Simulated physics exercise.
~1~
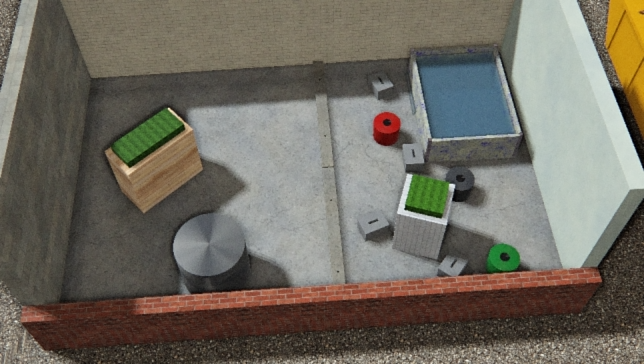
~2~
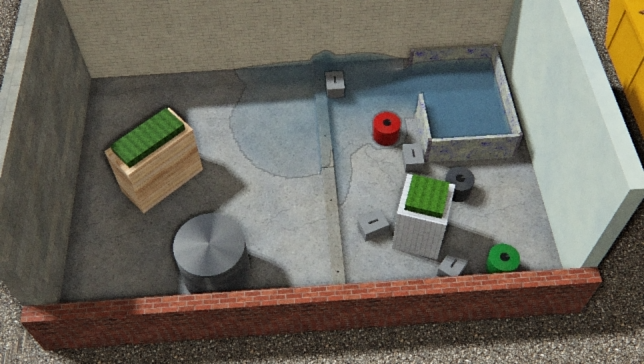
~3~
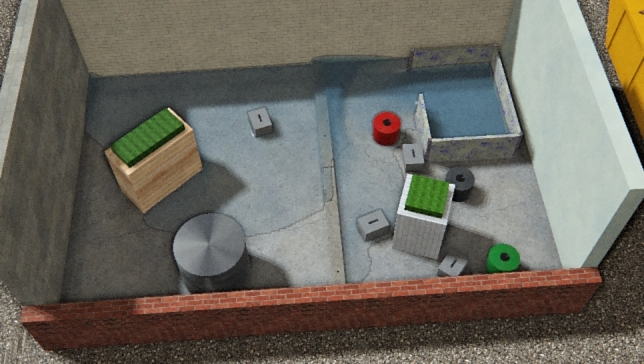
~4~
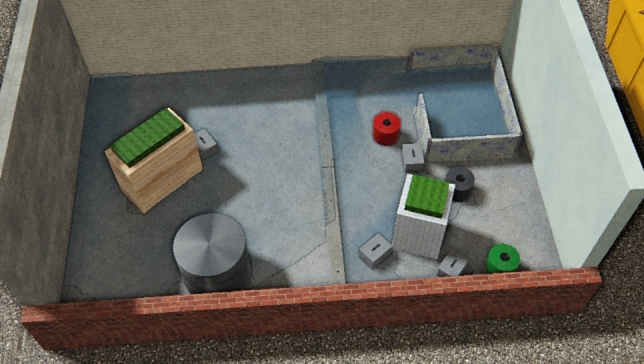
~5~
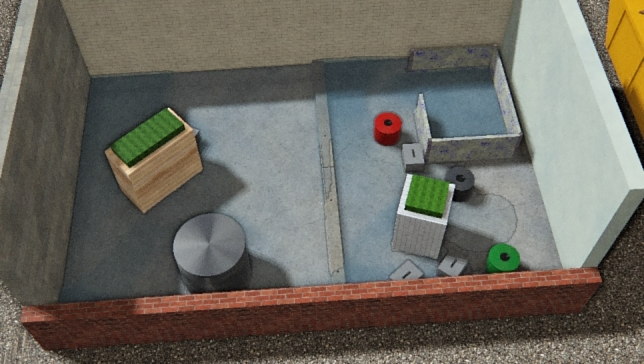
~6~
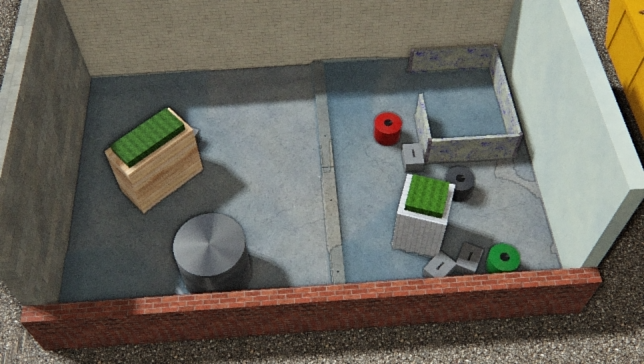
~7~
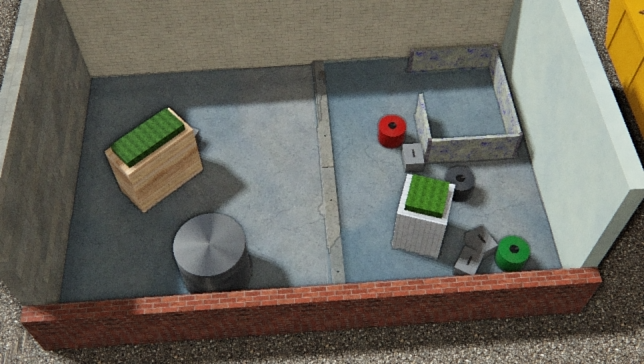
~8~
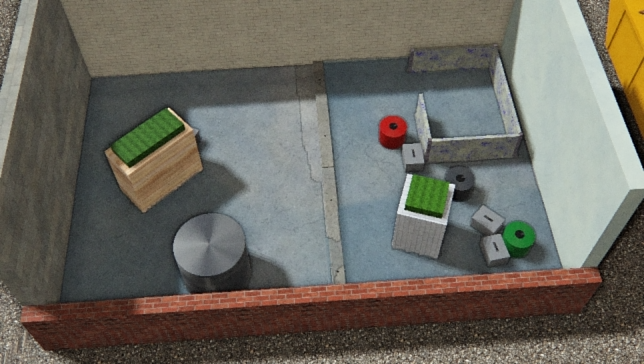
Walled compound flooding as water spills from a tank's open side, one grey tote drifting left, others shifting near a green tub.
